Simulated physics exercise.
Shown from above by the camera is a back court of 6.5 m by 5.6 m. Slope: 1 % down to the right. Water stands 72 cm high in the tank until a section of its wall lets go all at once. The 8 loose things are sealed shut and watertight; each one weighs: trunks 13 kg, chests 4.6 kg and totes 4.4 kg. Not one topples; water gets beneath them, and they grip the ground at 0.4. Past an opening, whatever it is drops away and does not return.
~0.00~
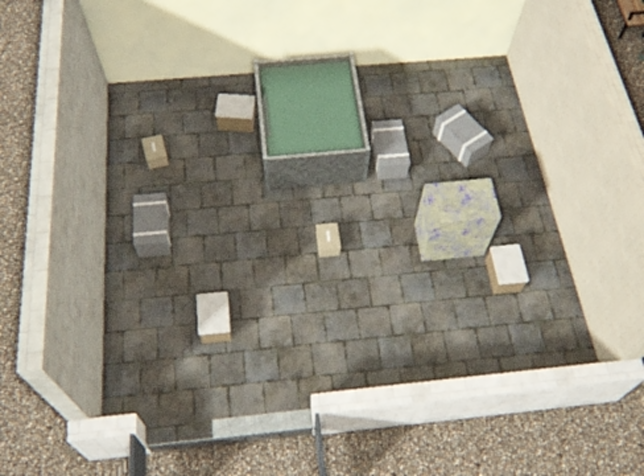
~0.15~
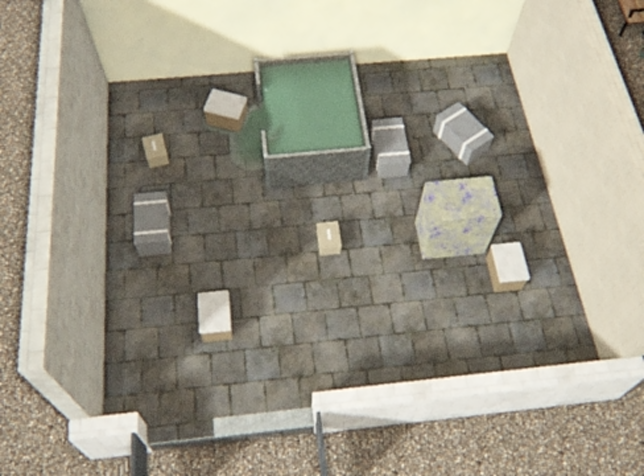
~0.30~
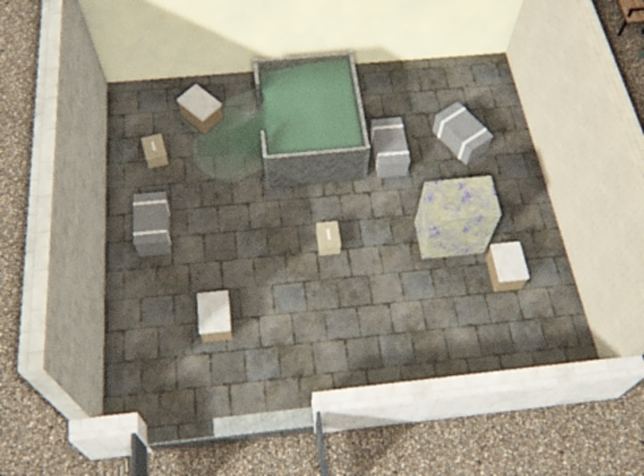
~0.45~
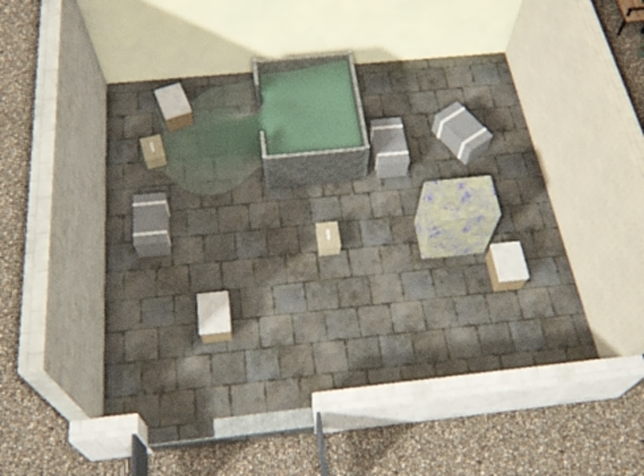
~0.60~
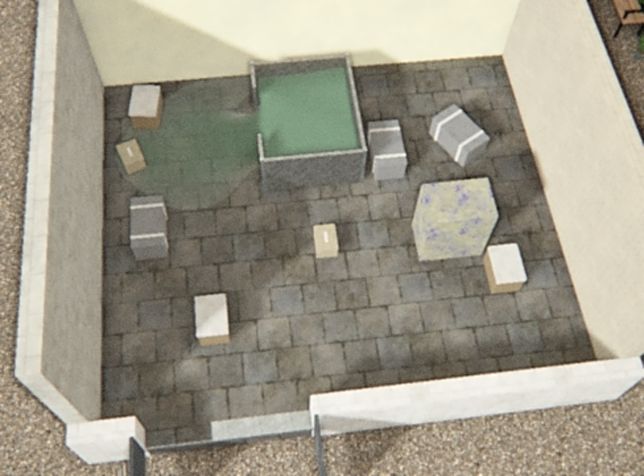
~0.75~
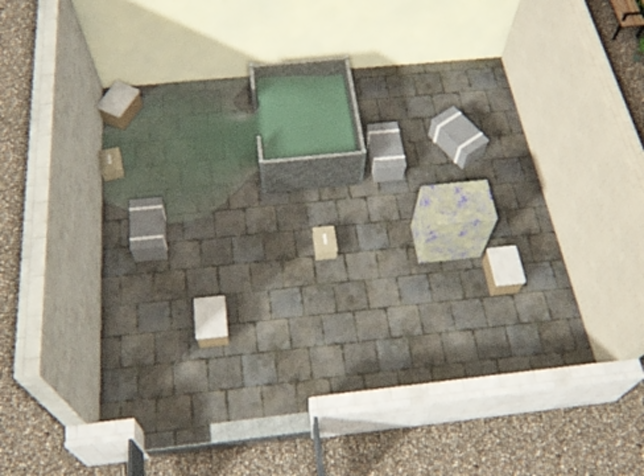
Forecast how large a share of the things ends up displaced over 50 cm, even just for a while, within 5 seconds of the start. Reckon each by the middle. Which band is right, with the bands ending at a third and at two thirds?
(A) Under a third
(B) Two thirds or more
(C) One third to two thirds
C, one third to two thirds.
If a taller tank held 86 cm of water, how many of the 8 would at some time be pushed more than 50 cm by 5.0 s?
Count under that change: 4.
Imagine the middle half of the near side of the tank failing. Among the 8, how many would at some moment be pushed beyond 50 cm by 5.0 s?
Result: 2.
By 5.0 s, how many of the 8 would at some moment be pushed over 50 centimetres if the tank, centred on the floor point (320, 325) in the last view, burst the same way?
4.
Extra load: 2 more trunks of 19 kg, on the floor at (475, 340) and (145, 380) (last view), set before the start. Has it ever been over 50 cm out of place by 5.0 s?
Well, in turn they are below that and above that.
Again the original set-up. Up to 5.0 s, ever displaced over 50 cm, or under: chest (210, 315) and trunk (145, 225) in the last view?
In that order: More, more.
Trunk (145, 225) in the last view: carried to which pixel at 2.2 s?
Roughly at (136, 308).
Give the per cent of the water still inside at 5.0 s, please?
88 %.
After 1.1 s 2 of 8 are over 50 cm from their spots; 2 afloat.
After 2.2 s 3 of 8 are over 50 cm from their spots; 2 afloat.
After 3.5 s 4 of 8 are over 50 cm from their spots; 2 afloat.
After 5.0 s 4 of 8 are over 50 cm from their spots, and 4 have been at some point; 2 afloat.
